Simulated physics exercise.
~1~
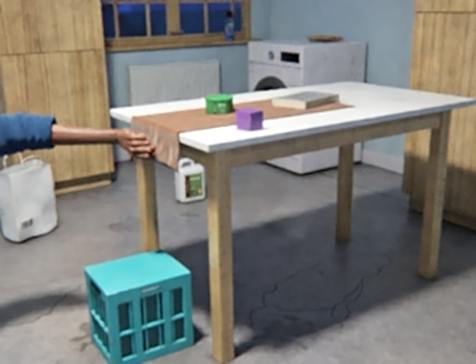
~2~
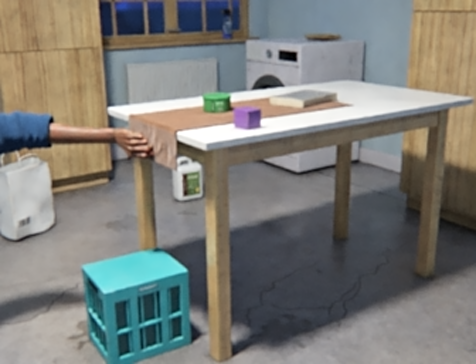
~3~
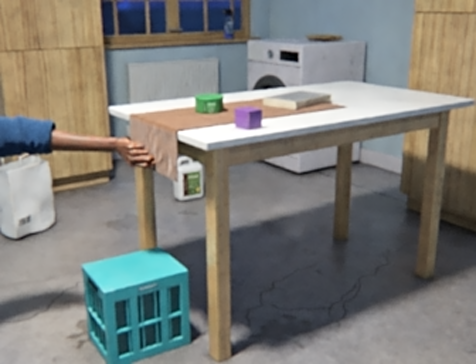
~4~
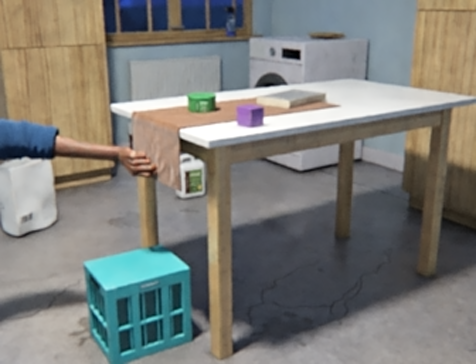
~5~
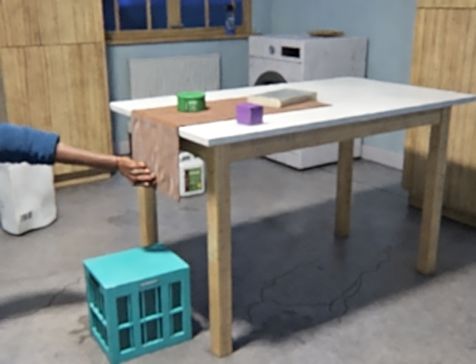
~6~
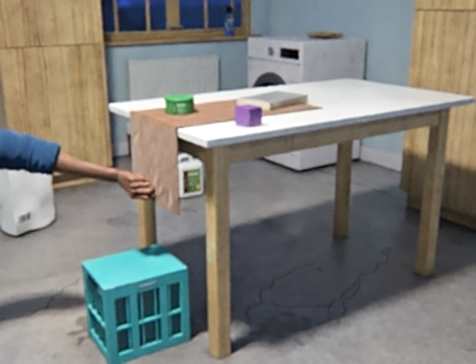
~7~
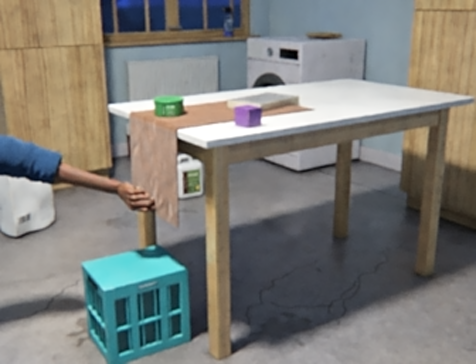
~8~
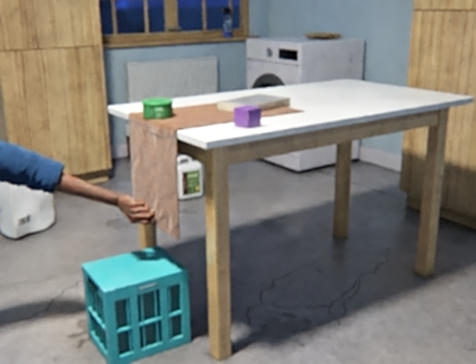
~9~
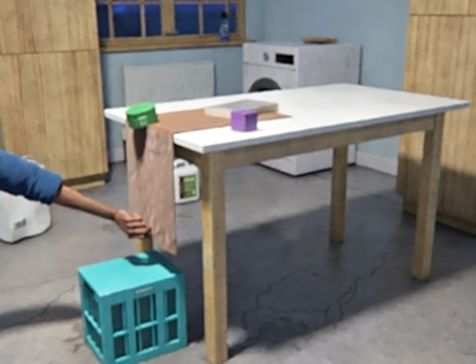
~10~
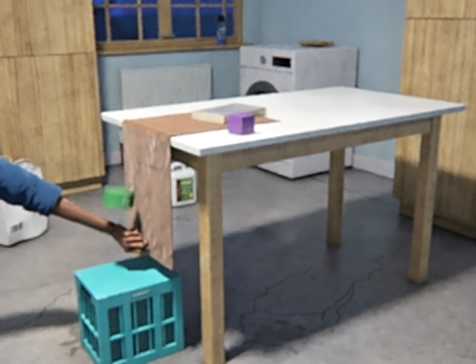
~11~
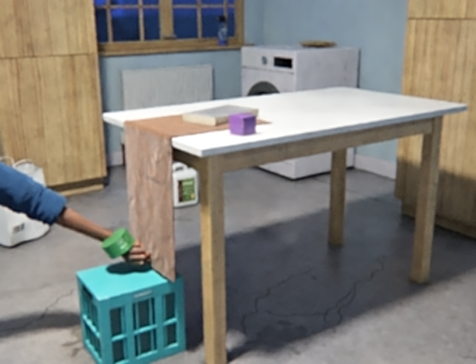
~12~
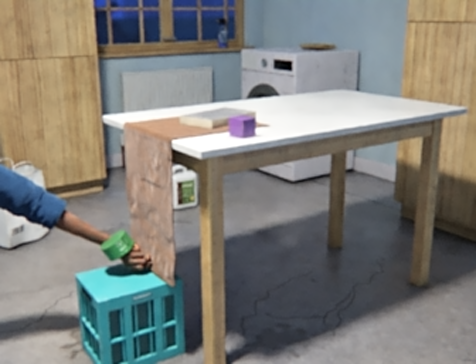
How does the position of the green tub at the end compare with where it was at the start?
At the start the green tub sits on the brown towel on top of the table. By the end it is off the table's left end, lower down beside the hand and just above the turquoise crate.
